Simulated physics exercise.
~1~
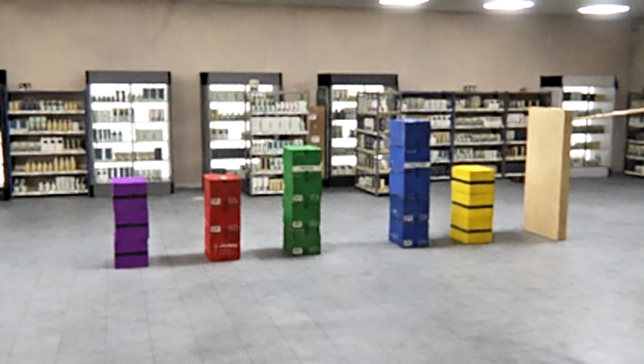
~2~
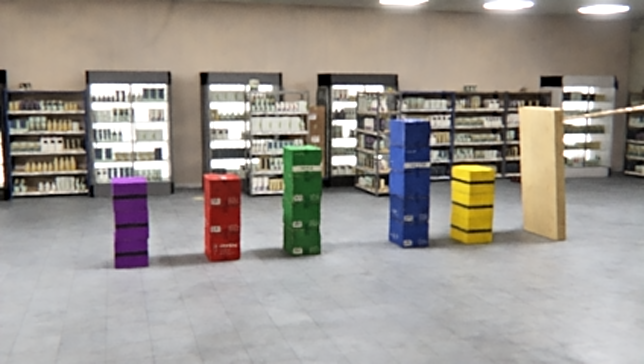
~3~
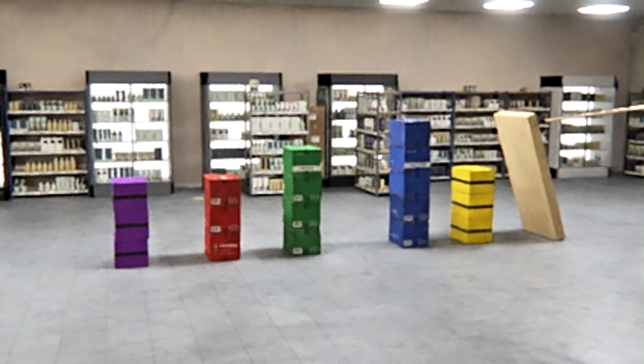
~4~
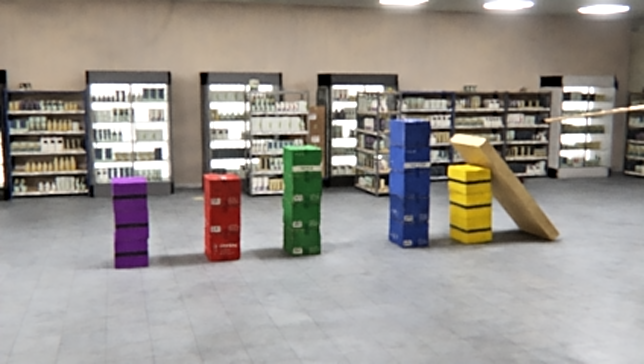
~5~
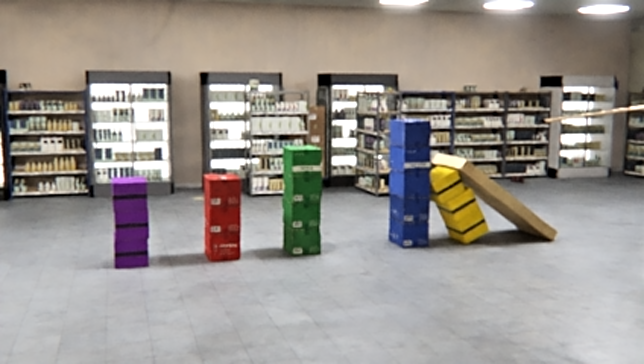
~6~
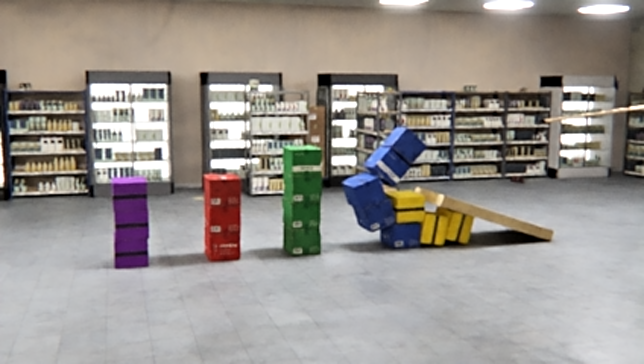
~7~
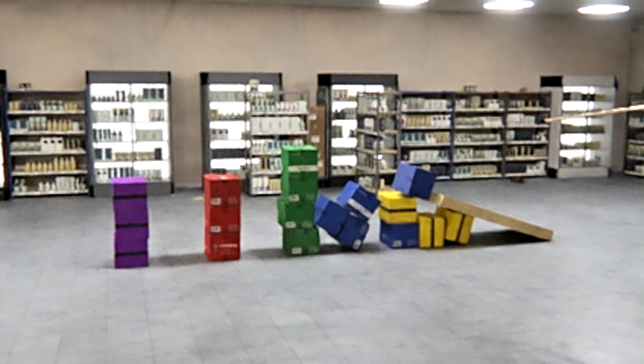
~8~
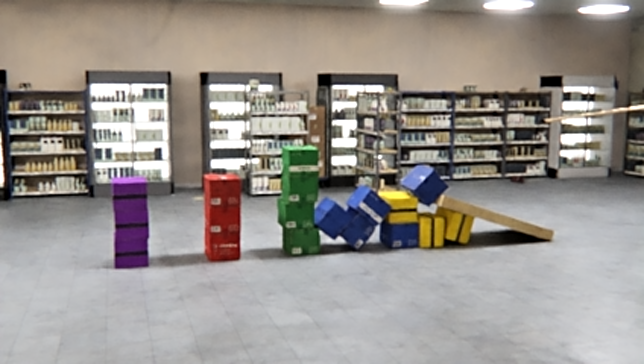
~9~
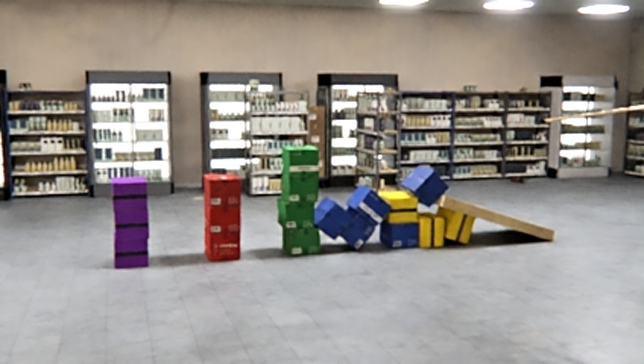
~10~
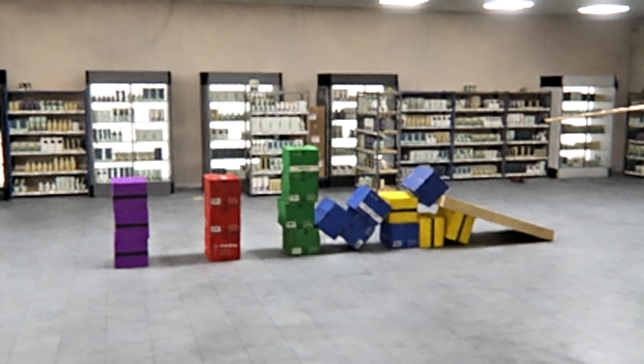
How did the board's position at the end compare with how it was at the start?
The board stood upright at the start, but by the end it was down on its side, sloping low against the fallen yellow cartons.
